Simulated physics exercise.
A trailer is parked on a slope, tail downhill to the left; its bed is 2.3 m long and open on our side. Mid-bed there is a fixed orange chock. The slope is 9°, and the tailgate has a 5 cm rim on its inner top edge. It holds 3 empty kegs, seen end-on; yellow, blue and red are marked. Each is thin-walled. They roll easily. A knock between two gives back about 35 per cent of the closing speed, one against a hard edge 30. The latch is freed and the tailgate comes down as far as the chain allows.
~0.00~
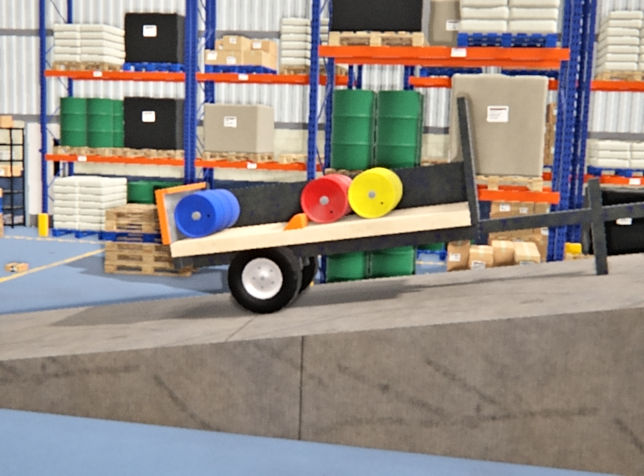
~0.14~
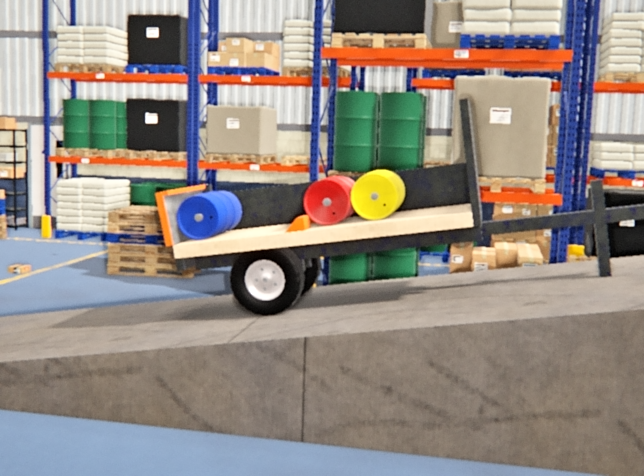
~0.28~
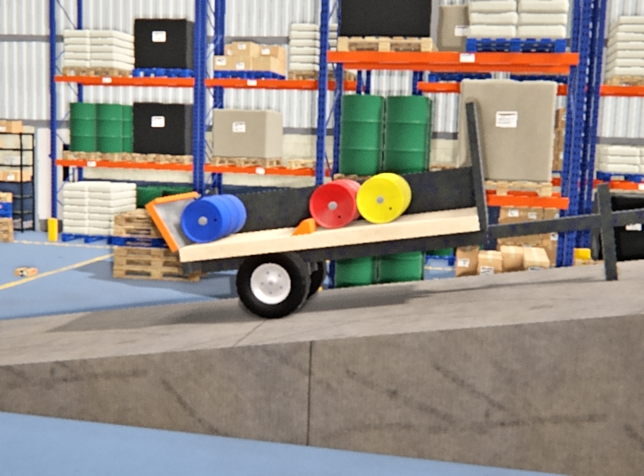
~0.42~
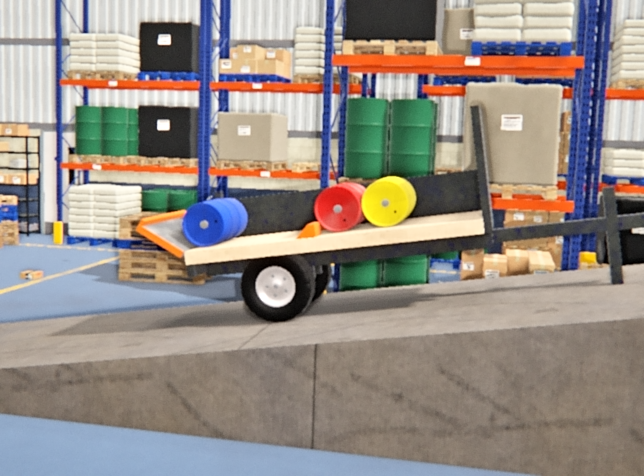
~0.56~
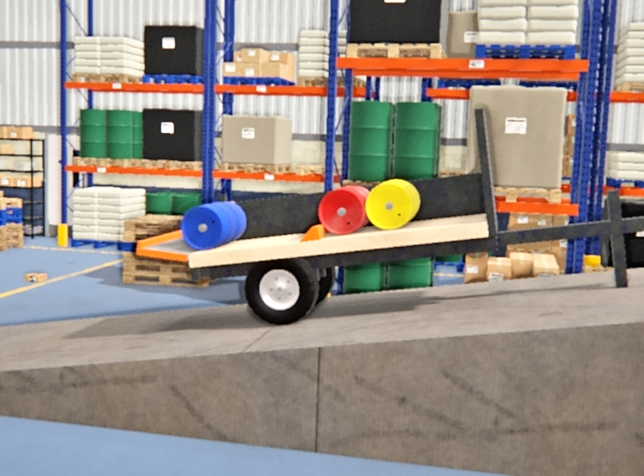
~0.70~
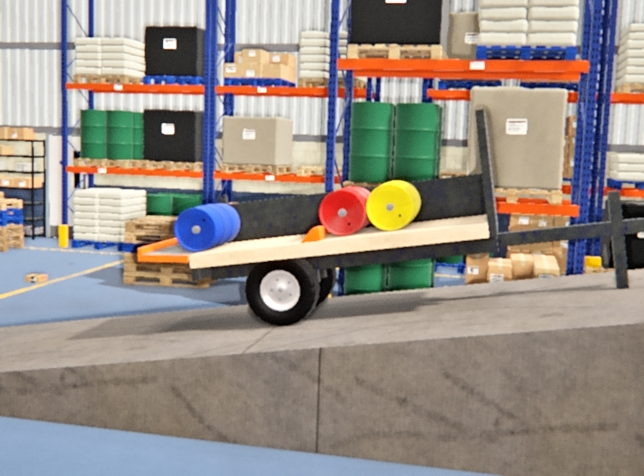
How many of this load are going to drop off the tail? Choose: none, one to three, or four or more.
That makes none of the 3.
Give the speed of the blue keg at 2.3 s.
Roughly 0.1 m/s.
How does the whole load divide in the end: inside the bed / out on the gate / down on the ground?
2, 1 and 0.
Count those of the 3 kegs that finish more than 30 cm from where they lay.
The count is 1.
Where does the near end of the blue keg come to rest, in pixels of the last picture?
Near (164, 230).
After 2.3 s, yellow is on the bed, 155 cm short of the hinge; blue is on the gate, 5 cm past the hinge, rolling right; red is on the bed, 120 cm short of the hinge; 0 out so far.
After 4.5 s, blue is on the gate, 20 cm past the hinge, rolling left; no change for yellow, red; 0 out so far.
At rest (7.0 s), yellow is on the bed, 155 cm short of the hinge; blue is on the gate, 25 cm past the hinge; red is on the bed, 120 cm short of the hinge; 0 out so far.
